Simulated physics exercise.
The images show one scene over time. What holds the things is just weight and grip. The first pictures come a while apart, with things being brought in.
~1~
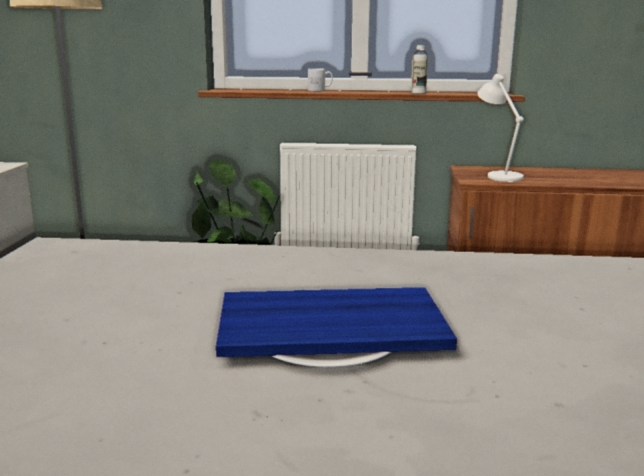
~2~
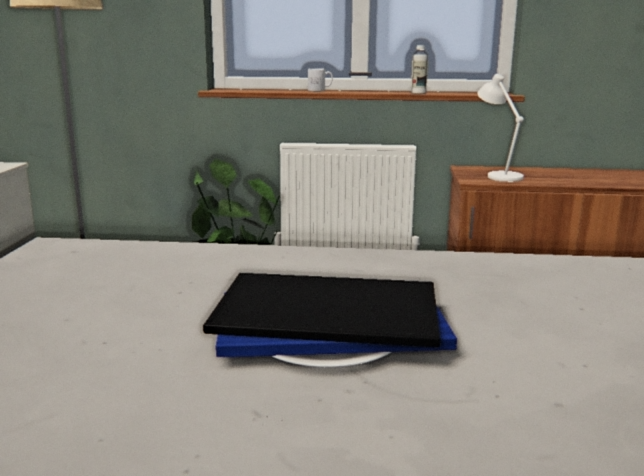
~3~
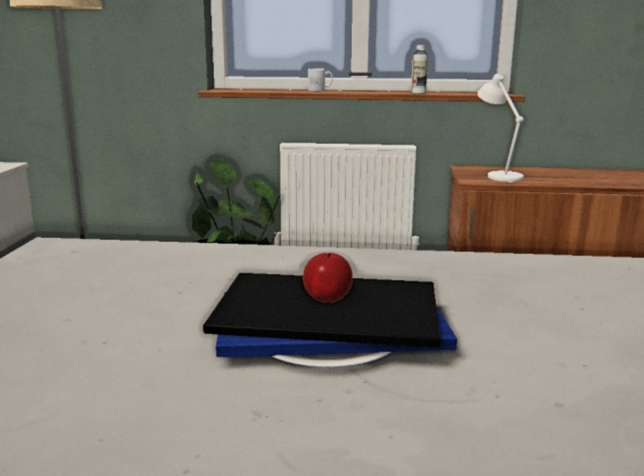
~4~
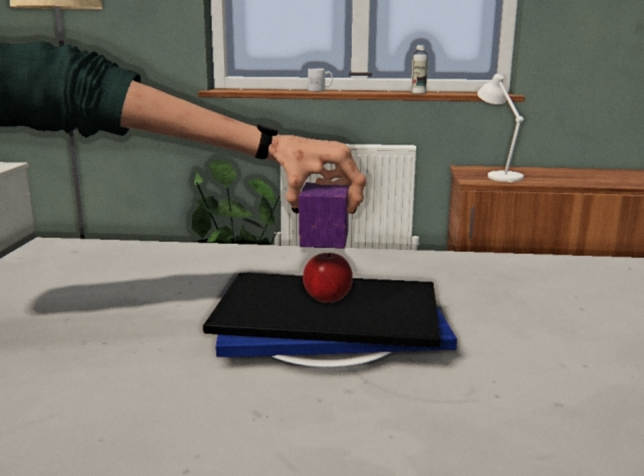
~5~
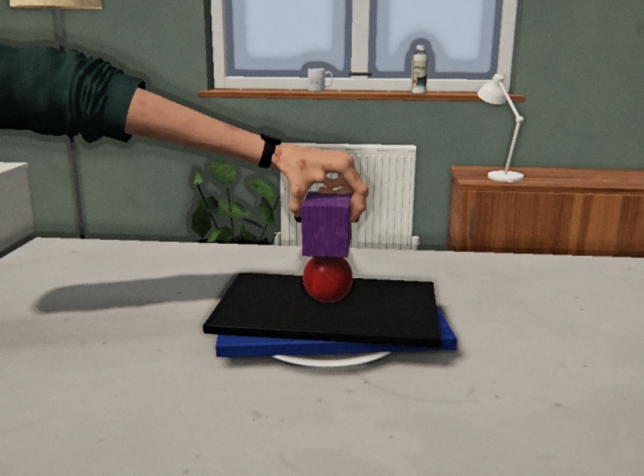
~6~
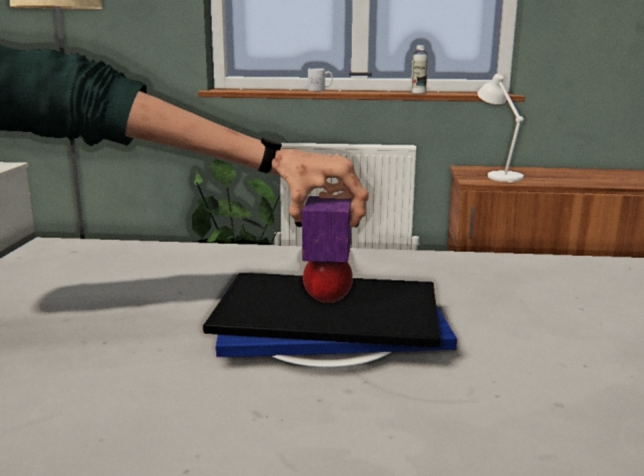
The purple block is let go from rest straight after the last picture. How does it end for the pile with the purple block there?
In the end the pile has fallen.
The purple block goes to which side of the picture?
Direction of travel: Leftward.
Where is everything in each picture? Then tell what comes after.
In the first picture, the last thing is not in view yet; blue board (332, 319).
In the second picture, the last thing is not in view yet.
In the third picture, the last thing is not in view yet.
In the fourth picture, still above its spot; purple block (325, 214); red apple (328, 277).
In the fifth picture, still above its spot; purple block (328, 224).
In the sixth picture, in place under the hand; purple block (328, 228); red apple (328, 277).
Then, 0.70 s on from there, purple block turned 44° from how it was put near (288, 244).
Then, 0.90 s on from there, purple block now fallen.
Then, 1.10 s on from there, things are still on the move.
Then, 1.30 s on from there, as before.
In the end, fallen, purple block; the other 4 unmoved. At the end, from the last picture's camera, purple block near (130, 302). The pile loses its balance.
